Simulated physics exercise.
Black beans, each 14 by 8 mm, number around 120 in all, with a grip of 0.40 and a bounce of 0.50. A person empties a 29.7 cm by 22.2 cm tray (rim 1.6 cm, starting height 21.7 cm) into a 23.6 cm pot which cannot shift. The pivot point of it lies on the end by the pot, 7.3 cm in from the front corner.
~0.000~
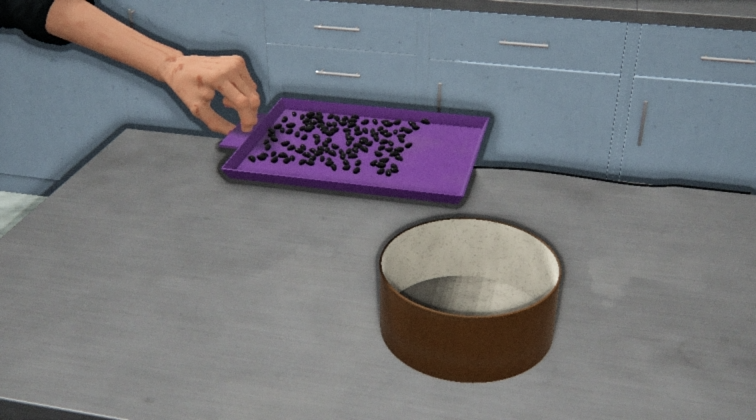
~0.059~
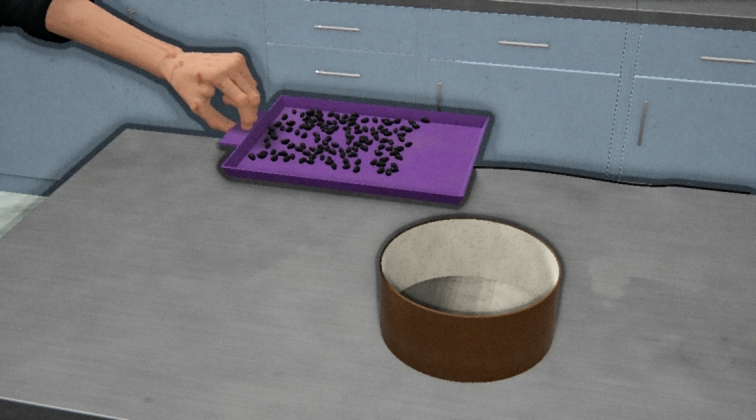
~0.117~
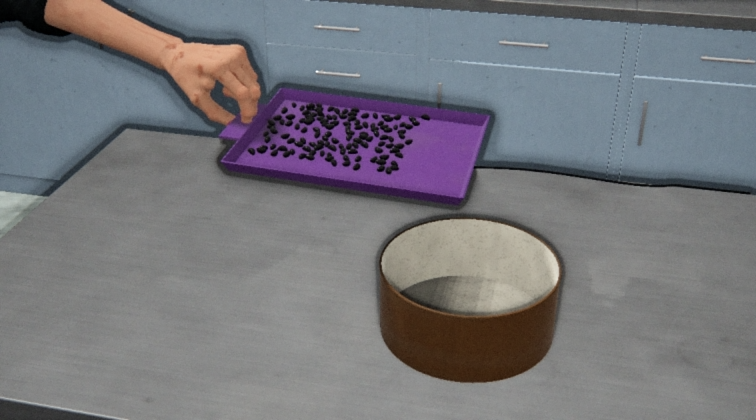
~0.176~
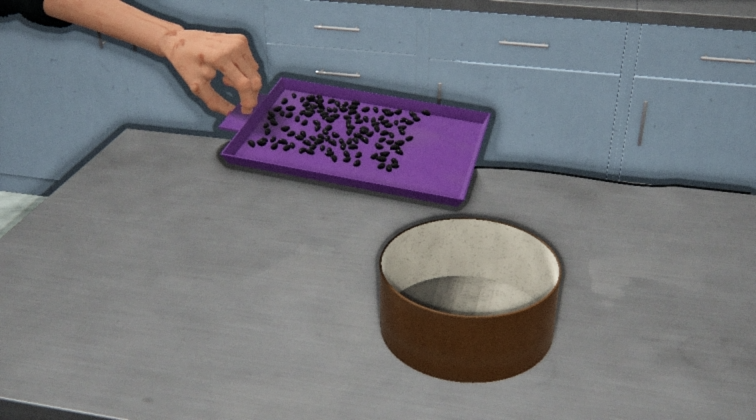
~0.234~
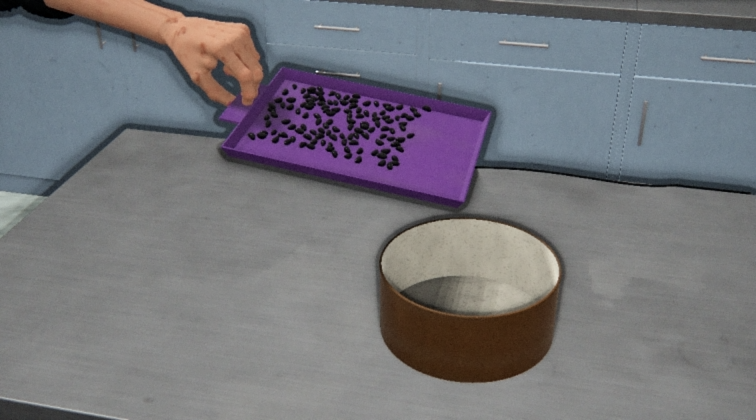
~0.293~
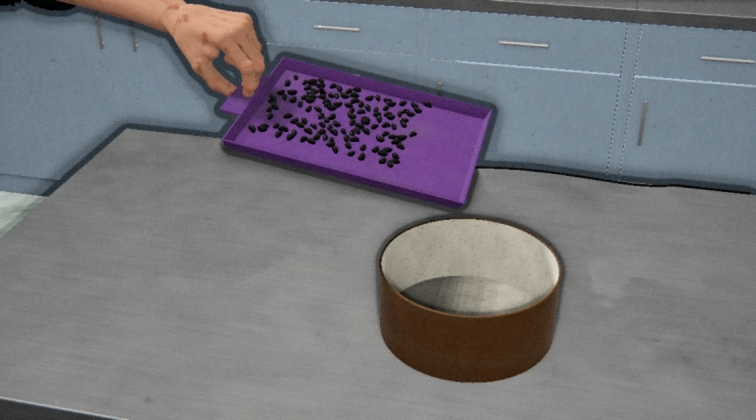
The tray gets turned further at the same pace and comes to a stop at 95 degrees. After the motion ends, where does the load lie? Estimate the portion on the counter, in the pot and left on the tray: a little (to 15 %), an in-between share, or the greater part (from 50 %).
Counter: A little; pot: The greater part; tray: A little.
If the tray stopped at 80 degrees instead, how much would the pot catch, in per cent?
Near 100 %, then.
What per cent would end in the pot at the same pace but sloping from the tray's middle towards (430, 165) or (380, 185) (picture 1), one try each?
First try: About 80 percent; second try: About 75 percent.
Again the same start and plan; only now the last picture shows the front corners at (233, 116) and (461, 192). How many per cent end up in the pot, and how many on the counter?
Pot 50; counter 50.
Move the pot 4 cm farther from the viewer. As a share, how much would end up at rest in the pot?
Estimated share: Around 90 in a hundred.
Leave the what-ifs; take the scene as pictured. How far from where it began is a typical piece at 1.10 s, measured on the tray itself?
Roughly 24 cm.
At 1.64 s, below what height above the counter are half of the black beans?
Some 2 cm above the counter.
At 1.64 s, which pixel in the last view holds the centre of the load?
Roughly pixel (466, 335).
After 1.10 s, tilt 50 degrees; the tray holds 55 %, the pot 20 %.
After 1.64 s, tilt 76 degrees; the tray holds 30 %, the pot 60 %.
After 2.23 s, tilt 95 degrees; the tray holds 0 %, the pot 100 %.
By 2.7 s all is still; counter 0 %, pot 100 %, tray 0 %.
